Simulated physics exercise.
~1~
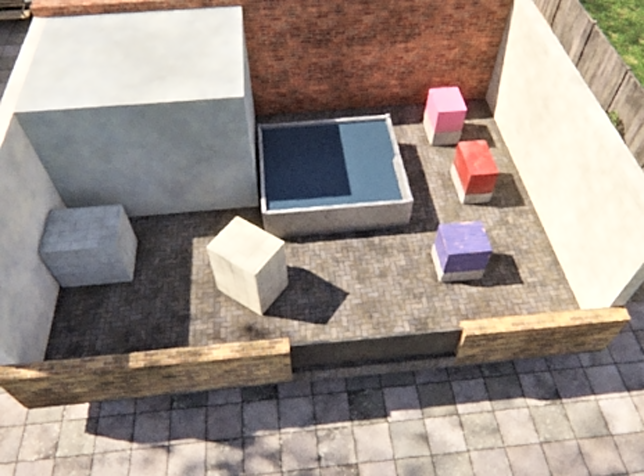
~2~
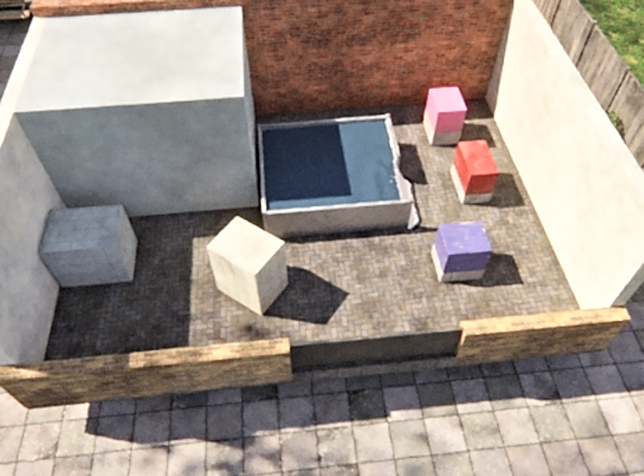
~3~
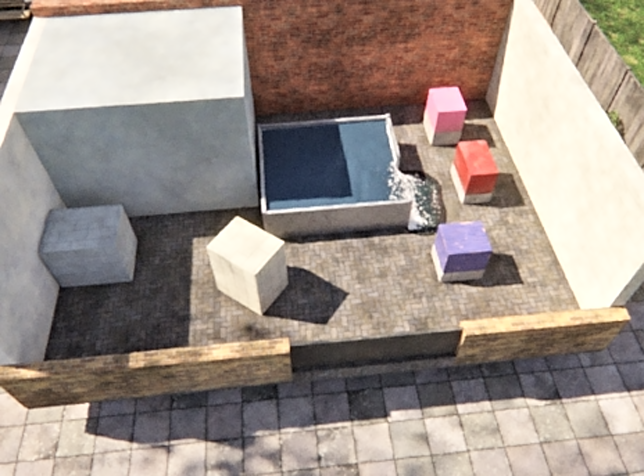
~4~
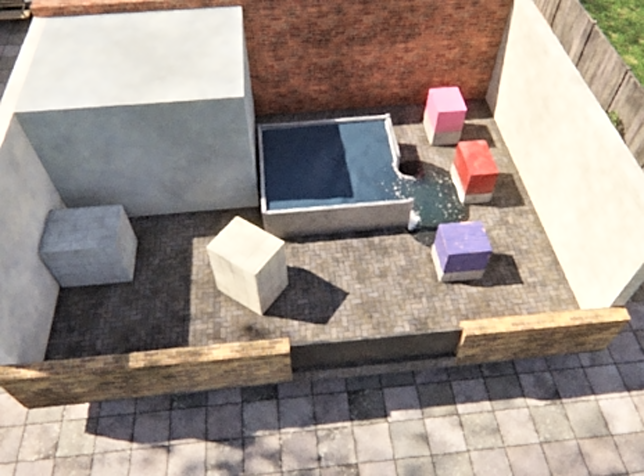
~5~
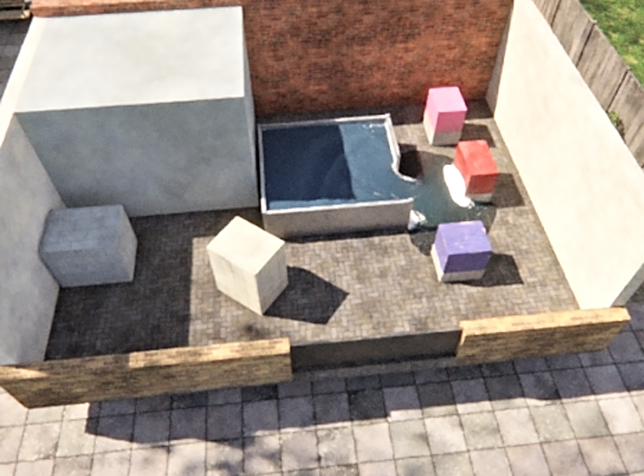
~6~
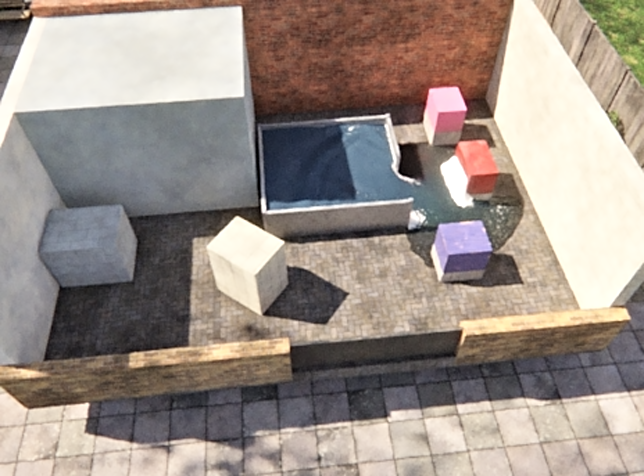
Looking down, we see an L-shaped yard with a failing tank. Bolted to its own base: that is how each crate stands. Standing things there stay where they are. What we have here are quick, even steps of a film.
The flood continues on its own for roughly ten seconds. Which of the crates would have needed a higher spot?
At the end, as for the red crate it's moistened by the water. As for the blue crate it's untouched by the water. As for the pink crate it's untouched by the water.
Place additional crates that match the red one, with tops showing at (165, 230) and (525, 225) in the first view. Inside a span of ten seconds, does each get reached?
Crate one: Stays clear. Crate two: Is inundated.
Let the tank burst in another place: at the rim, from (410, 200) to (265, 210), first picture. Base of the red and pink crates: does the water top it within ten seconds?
As I see it, the red one is not reached, and the pink one is not reached.
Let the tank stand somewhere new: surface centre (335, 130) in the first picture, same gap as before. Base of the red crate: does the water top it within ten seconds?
Result - red crate gets flooded.
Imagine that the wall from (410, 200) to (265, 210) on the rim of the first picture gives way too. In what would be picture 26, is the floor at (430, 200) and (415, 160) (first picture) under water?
Result, in order - parched, parched.
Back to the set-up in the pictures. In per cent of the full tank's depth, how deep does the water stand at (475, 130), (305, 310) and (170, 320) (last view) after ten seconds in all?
I'd put them at close to 16 per cent, then 14 per cent, then 6 per cent.
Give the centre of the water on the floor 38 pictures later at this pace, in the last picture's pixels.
I reckon somewhere around (380, 203).
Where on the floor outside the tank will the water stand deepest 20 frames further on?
Around (582, 330).
A moment on, water covers 20 % of the floor; the red crate water round its plinth, the blue crate water round its plinth, the pink crate water round its plinth.
Next, water covers 30 % of the floor; the red crate water round its plinth, the blue crate water round its plinth, the pink crate water round its plinth.
Then, water covers 50 % of the floor; the red crate water round its plinth, the blue crate water round its plinth, the pink crate water round its plinth.
Later, water covers 85 % of the floor; the red crate water round its plinth, the blue crate water round its plinth, the pink crate water round its plinth.
In the end, water covers 100 % of the floor; the red crate was topped, the blue crate stayed above the water, the pink crate stayed above the water.
